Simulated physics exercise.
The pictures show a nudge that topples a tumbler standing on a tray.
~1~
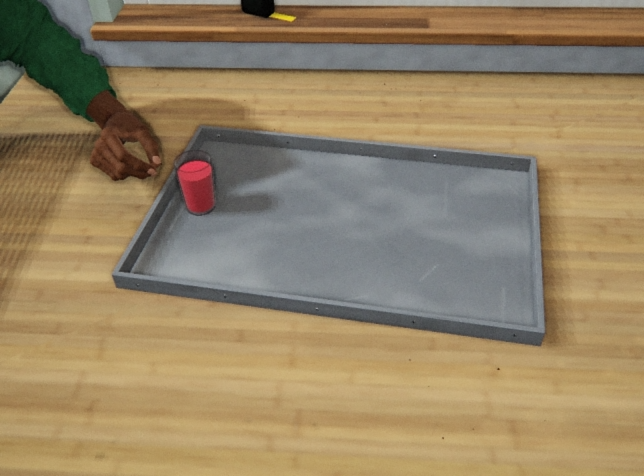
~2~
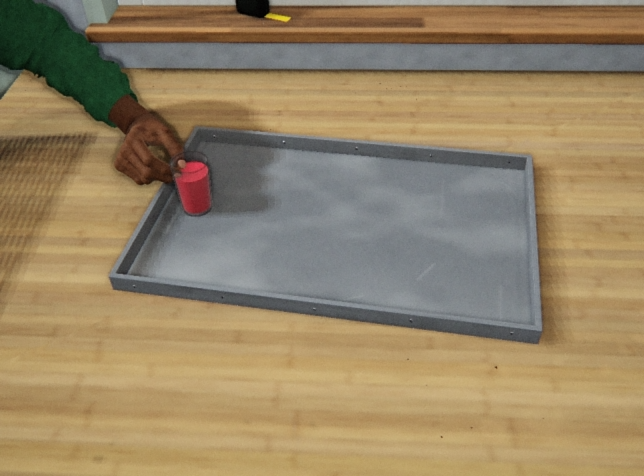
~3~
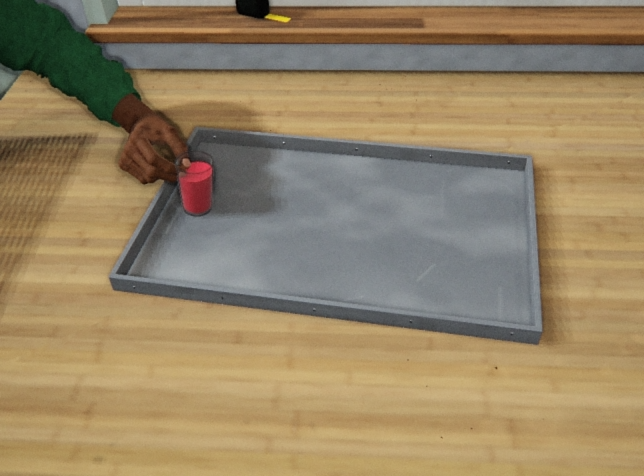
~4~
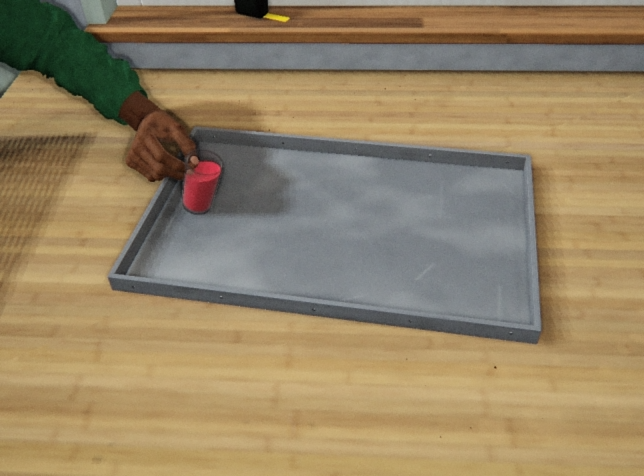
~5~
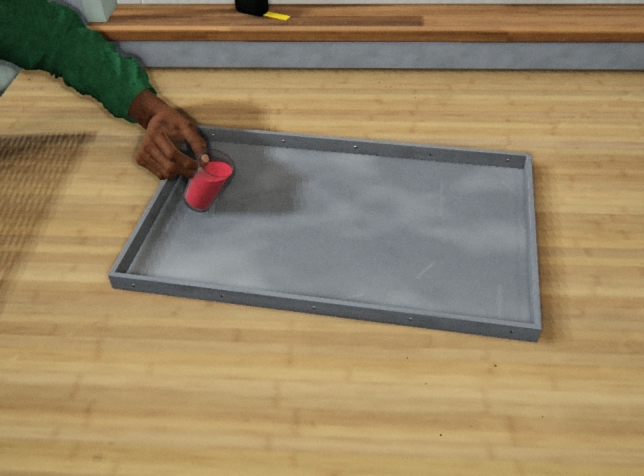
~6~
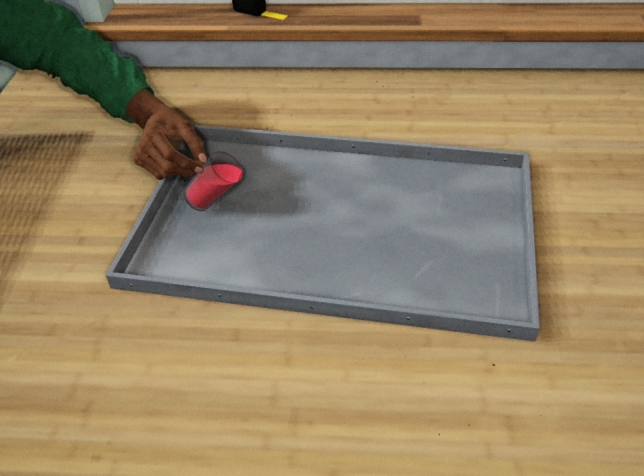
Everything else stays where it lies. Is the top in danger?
The squash keeps within the tray.
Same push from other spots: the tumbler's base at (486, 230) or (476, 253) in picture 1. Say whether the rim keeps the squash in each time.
One: It gets out on to the top. Two: It wets the top as well.
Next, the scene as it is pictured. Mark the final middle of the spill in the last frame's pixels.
Near (412, 229).
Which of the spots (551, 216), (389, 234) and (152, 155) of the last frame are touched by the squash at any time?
First not reached, second soaked, third not reached.
Shortly, the tumbler lies in the tray; the puddle covers about as much as a plate; none is outside.
Then, the puddle covers about as much as a tray; none is outside.
At the finish, the puddle covers about as much as a tray; none is outside.
